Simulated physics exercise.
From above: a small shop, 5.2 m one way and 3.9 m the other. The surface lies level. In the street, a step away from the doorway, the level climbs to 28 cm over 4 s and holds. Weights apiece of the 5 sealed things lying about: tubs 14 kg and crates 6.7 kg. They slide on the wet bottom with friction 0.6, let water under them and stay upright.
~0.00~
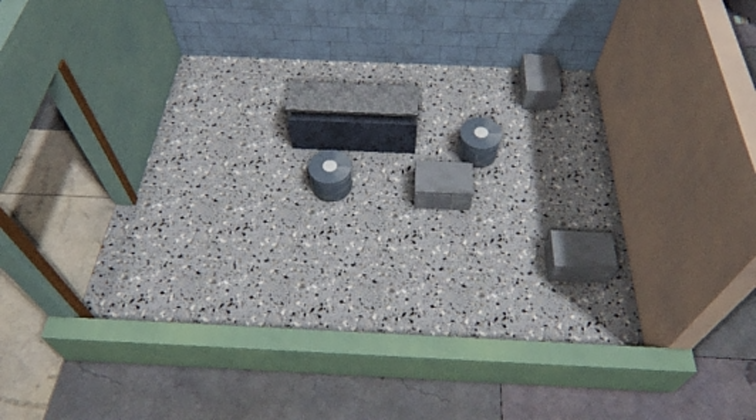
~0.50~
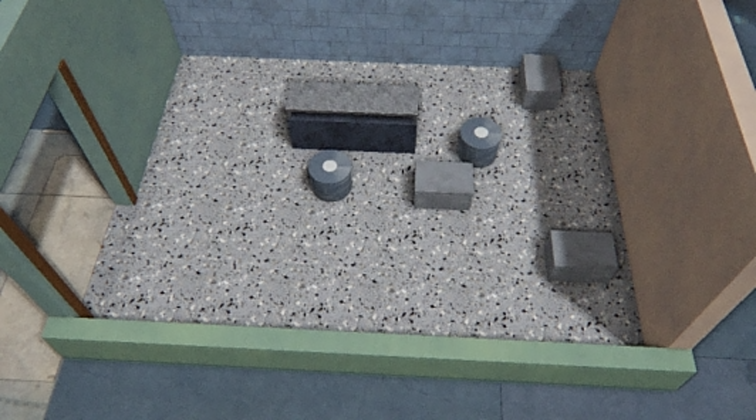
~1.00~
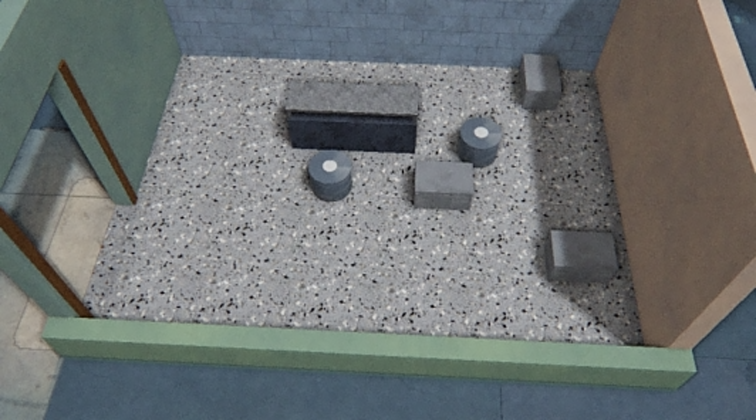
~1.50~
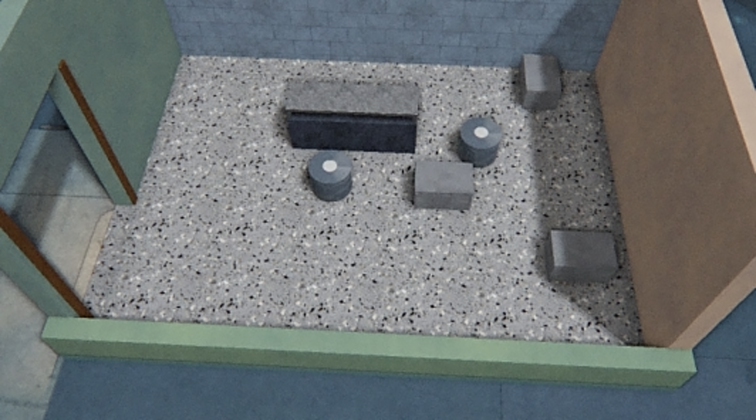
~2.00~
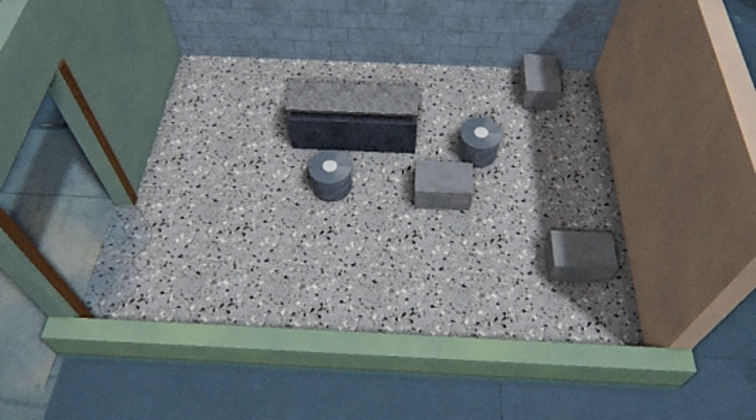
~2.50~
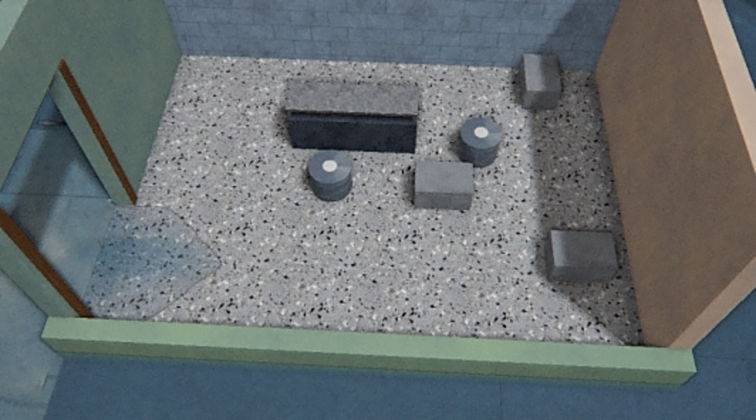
Small shop seen from above, water spreading across the street outside, then creeping through the left doorway onto the speckled floor.
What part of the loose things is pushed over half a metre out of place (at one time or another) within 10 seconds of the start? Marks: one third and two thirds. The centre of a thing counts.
It is at least two thirds.
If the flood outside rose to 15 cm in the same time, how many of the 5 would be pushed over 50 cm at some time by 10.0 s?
In that case 2 of them.
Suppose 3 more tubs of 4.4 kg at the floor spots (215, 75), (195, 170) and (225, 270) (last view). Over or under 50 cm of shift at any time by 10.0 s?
In turn: Less, under, past it.
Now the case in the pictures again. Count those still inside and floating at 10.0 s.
5 of them.
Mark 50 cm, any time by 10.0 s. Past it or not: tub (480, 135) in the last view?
Answer: Under.
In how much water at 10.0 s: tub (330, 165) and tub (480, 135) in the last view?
About 12 and 10 cm.
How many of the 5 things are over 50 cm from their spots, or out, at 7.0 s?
2 of them.
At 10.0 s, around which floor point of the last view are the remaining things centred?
At about (463, 108).
After 3.5 s 0 of 5 are over 50 cm from their spots; 0 afloat.
After 4.5 s 0 of 5 are over 50 cm from their spots; 0 afloat.
After 7.0 s 2 of 5 are over 50 cm from their spots; 2 afloat.
After 10.0 s 4 of 5 are over 50 cm from their spots, and 4 have been at some point; 5 afloat.
